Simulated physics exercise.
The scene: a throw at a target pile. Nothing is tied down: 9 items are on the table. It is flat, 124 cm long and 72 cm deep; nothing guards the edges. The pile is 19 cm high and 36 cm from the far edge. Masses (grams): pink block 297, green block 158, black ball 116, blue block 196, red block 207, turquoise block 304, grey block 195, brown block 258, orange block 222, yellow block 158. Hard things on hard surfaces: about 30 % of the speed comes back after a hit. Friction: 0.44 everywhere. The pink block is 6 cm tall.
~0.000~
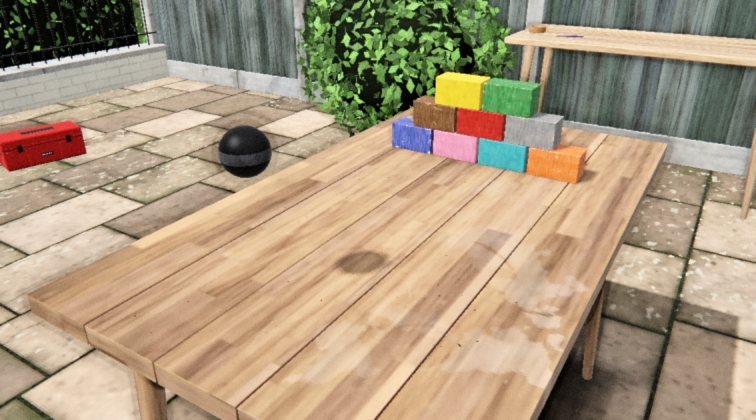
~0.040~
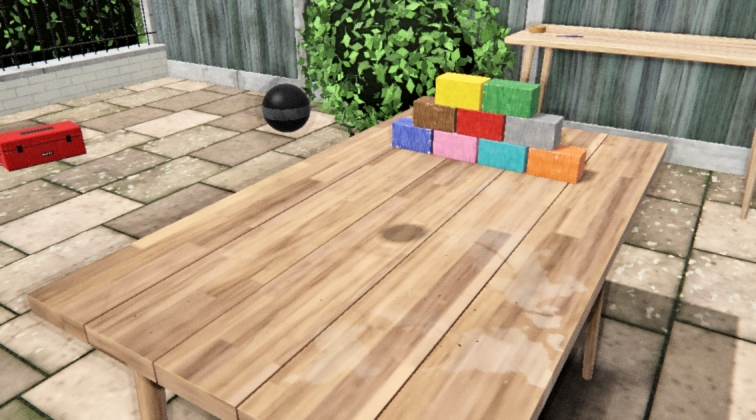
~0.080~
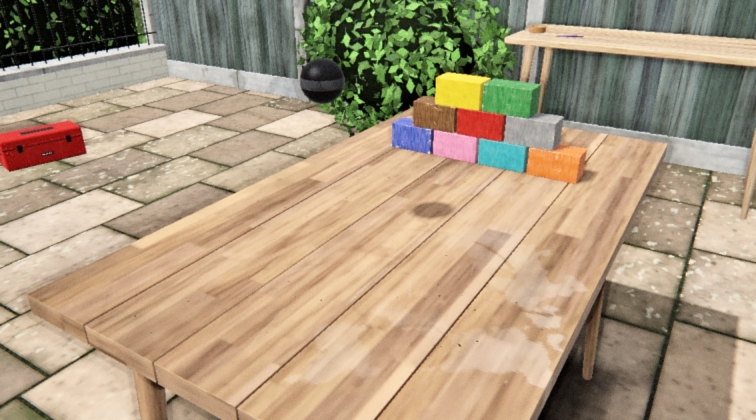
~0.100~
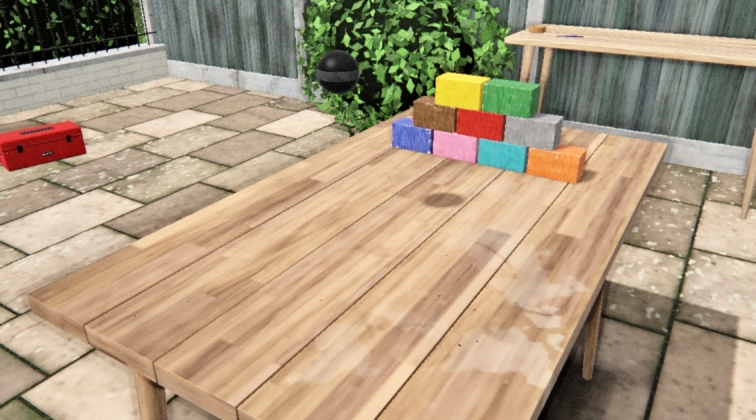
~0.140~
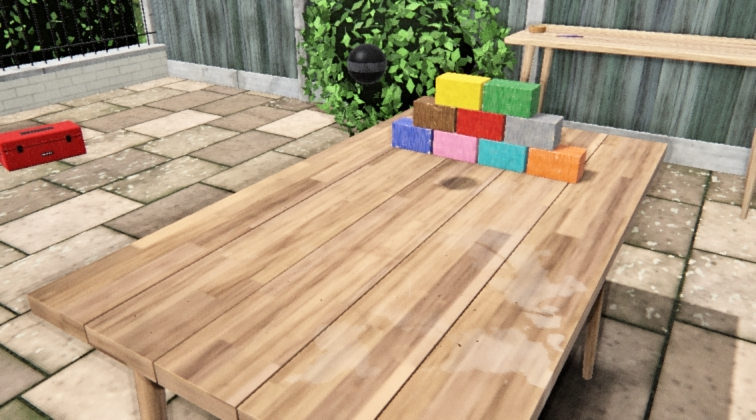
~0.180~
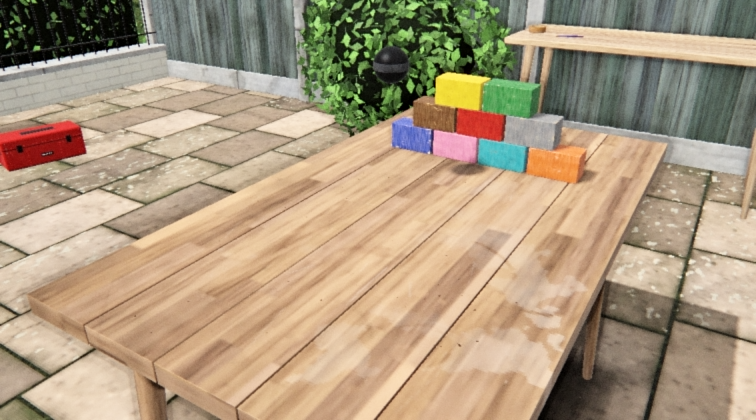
A long wooden table stood on a patio with a stack of nine colourful blocks near its far end, while a black ball moved through the air above it, rightward and away, getting closer to the stack.
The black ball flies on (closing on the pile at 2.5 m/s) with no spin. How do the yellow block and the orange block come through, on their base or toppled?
The yellow block falls over, the orange block is still upright.
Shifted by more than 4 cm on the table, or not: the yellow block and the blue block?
The yellow block leaves its spot; the blue block keeps its place.
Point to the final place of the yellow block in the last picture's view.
At about (478, 112).
Around 0.38 s, black ball near (425, 80); yellow block at 20° to upright near (474, 90).
Around 0.58 s, black ball near (418, 107); yellow block on its side near (479, 112).
Finally (1.2 s), on their side or leaning hard on the table, yellow block; the other 8 still in place (within 4 cm). Final places as that camera would see them, yellow block near (478, 112), orange block near (556, 161).
